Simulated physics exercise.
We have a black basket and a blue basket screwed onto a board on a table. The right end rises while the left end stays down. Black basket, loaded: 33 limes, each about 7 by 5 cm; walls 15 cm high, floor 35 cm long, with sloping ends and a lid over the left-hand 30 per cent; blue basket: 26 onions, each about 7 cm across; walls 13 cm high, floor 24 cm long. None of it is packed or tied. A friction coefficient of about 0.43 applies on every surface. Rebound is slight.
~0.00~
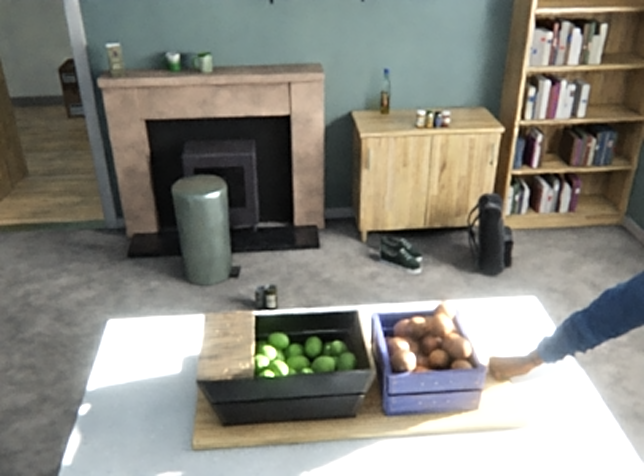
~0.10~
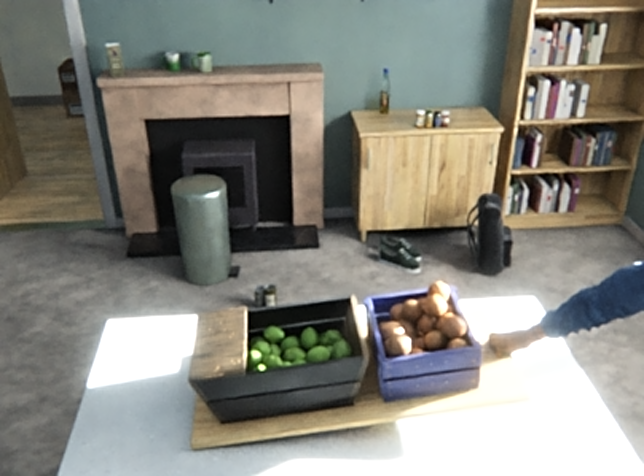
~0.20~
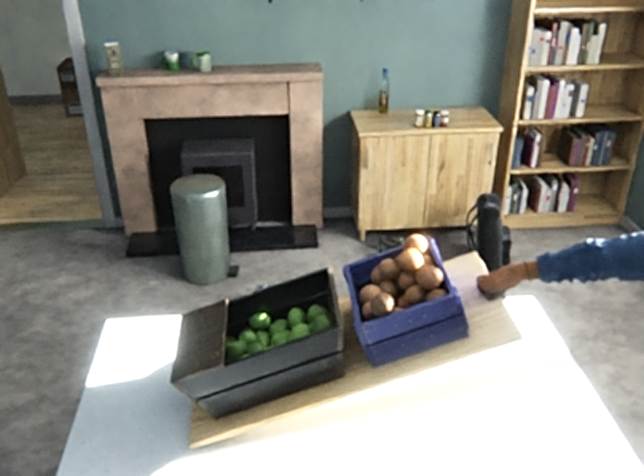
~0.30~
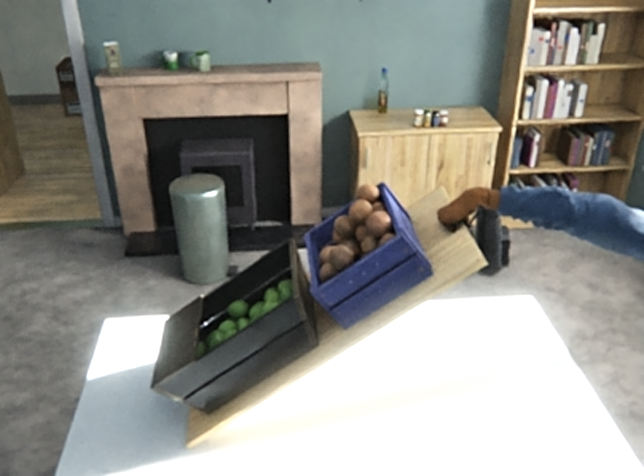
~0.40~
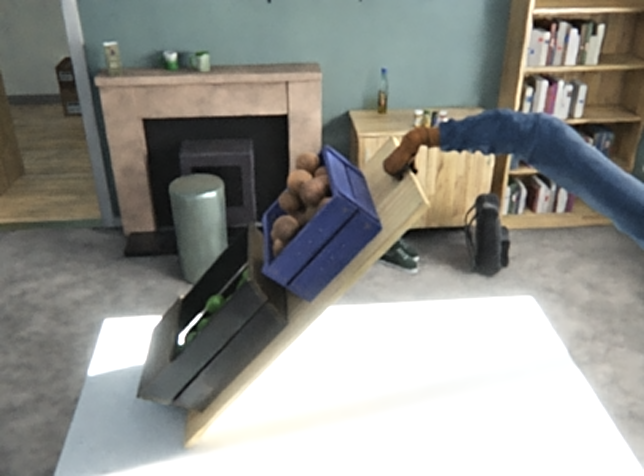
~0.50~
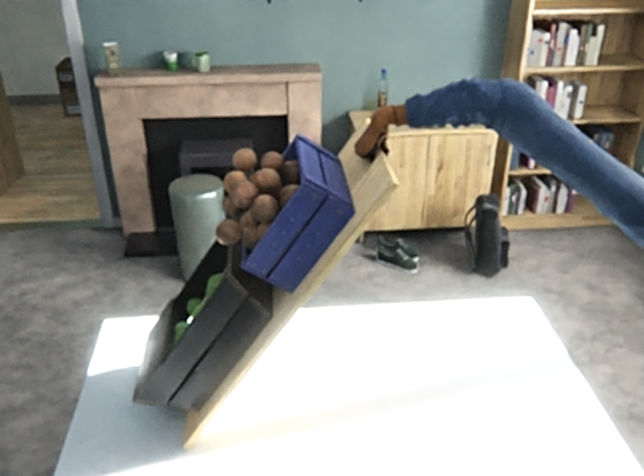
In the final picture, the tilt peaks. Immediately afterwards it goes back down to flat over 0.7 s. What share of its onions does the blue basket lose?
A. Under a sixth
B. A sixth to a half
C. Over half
Over half.
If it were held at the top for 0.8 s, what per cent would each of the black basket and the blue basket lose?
With that change, black basket sheds 0 percent and blue basket sheds 50 percent.
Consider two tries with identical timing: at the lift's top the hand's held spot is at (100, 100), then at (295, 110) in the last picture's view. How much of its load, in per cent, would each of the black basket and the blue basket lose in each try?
Black basket: 50 %, then 20 %; blue basket: 100 %, then 100 %.
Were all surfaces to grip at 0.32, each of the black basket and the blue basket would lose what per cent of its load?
Then the black basket sheds 0 per cent, while the blue basket sheds 80 per cent.
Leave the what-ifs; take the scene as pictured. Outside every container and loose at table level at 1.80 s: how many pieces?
Near 0, give or take.
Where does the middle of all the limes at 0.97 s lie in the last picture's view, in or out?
In the last picture they centre on about (247, 360).
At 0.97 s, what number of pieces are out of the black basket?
Black basket - close to 0.
After 0.71 s, tilt 43°; 0 of 33 out of the black basket and 18 of 26 out of the blue basket.
After 0.97 s, tilt 14°; 0 of 33 out of the black basket and 21 of 26 out of the blue basket.
After 1.33 s, tilt 0°; 0 of 33 out of the black basket and 21 of 26 out of the blue basket.
When it is over (at 1.80 s), 0 of 33 out of the black basket and 21 of 26 out of the blue basket. Asked share, 21 of 26, 81 per cent.
